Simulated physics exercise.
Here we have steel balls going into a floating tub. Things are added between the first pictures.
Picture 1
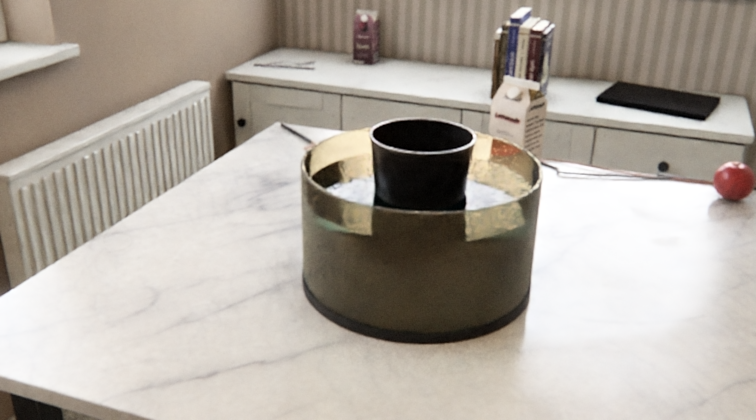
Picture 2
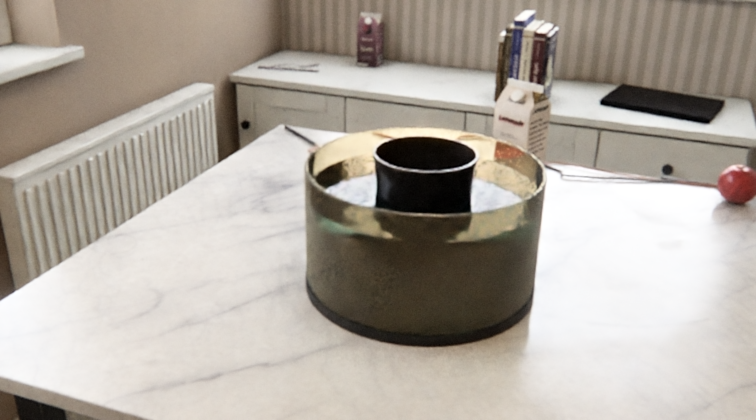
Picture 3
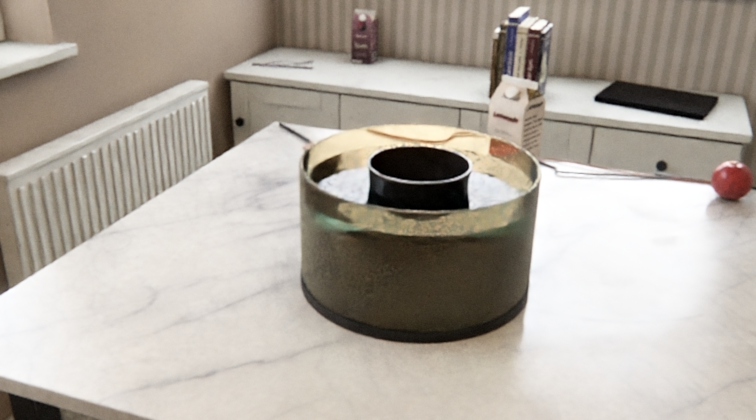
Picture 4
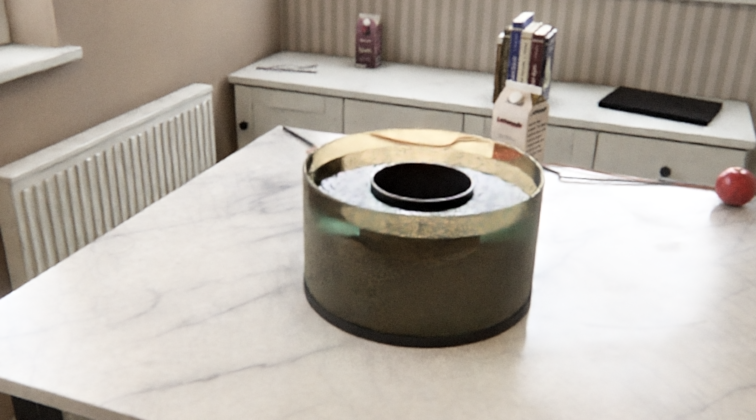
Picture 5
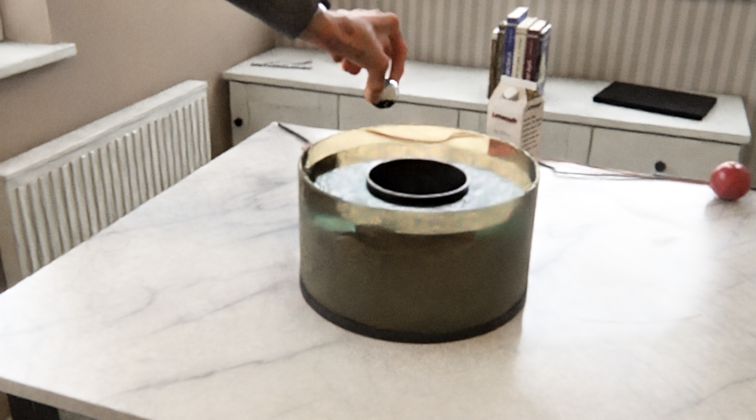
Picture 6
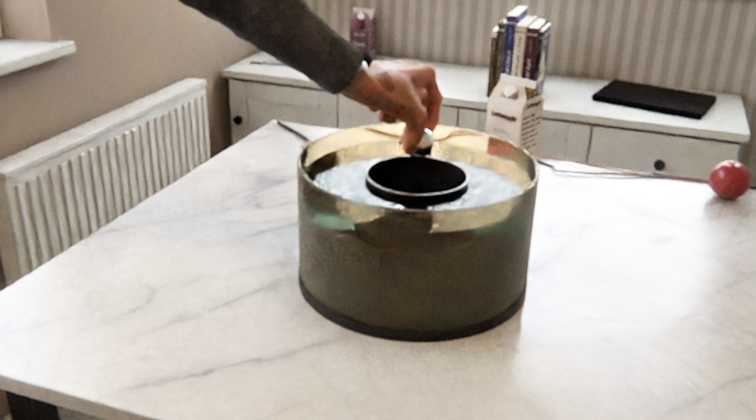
A black tub sinks lower in a basin of water, then a hand holds a small ball above it.
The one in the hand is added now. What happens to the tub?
The tub floods and sinks.
Next, the steel ball is in and the tub dips.
After that, water pours in over its edge.
Finally, the tub lies on the bottom with its load.
